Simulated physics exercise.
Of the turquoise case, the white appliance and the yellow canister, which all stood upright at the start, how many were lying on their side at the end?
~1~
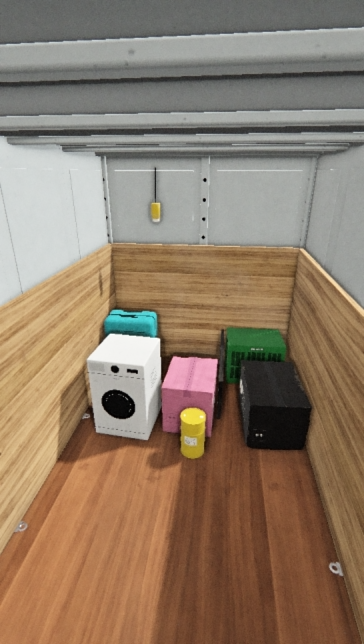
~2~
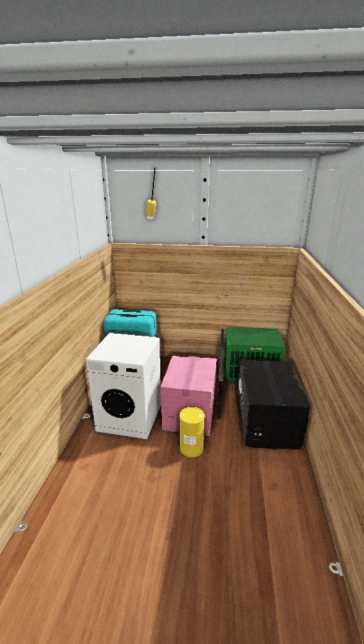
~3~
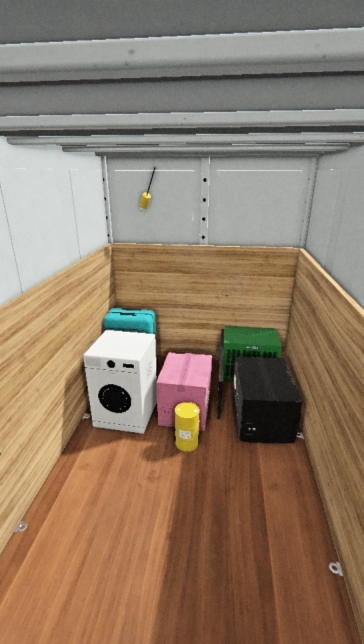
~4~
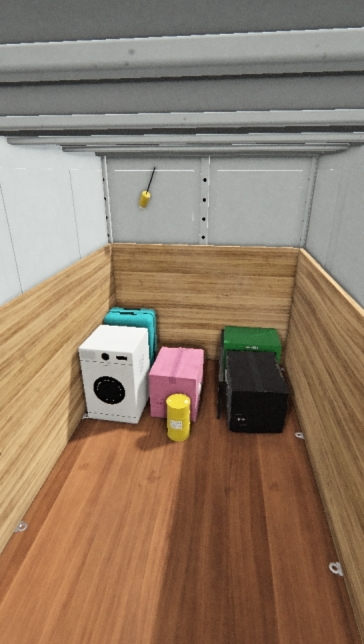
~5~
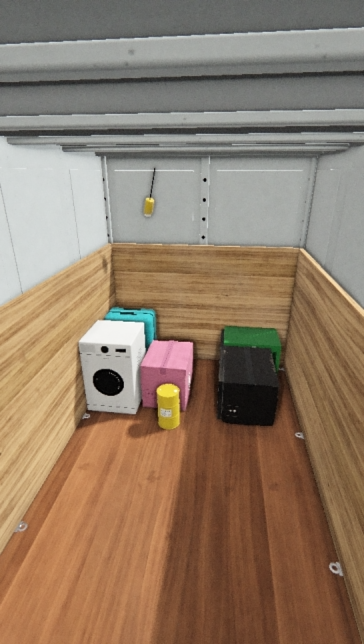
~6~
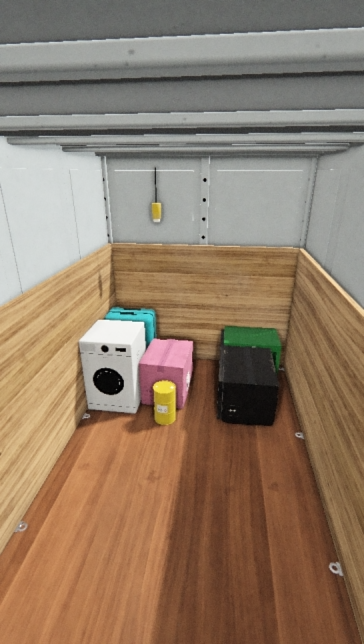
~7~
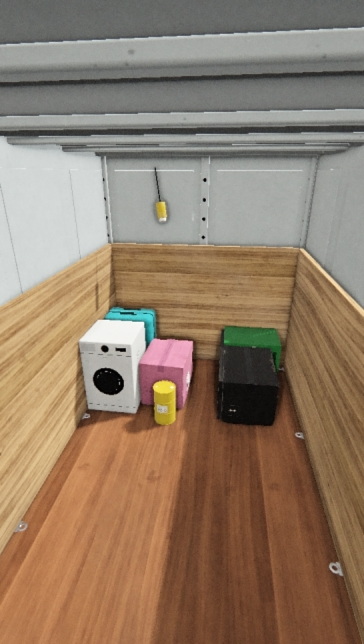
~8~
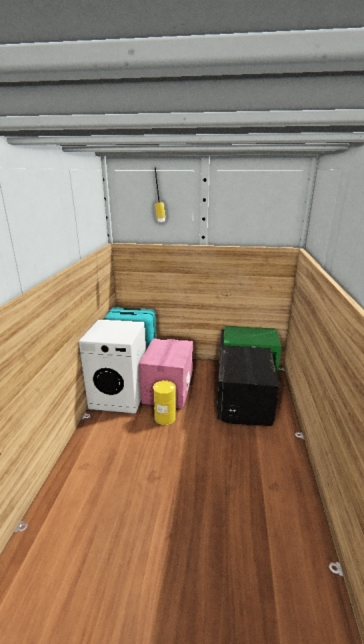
None of them were lying on their side. The turquoise case, the white appliance and the yellow canister were all still standing upright at the end.
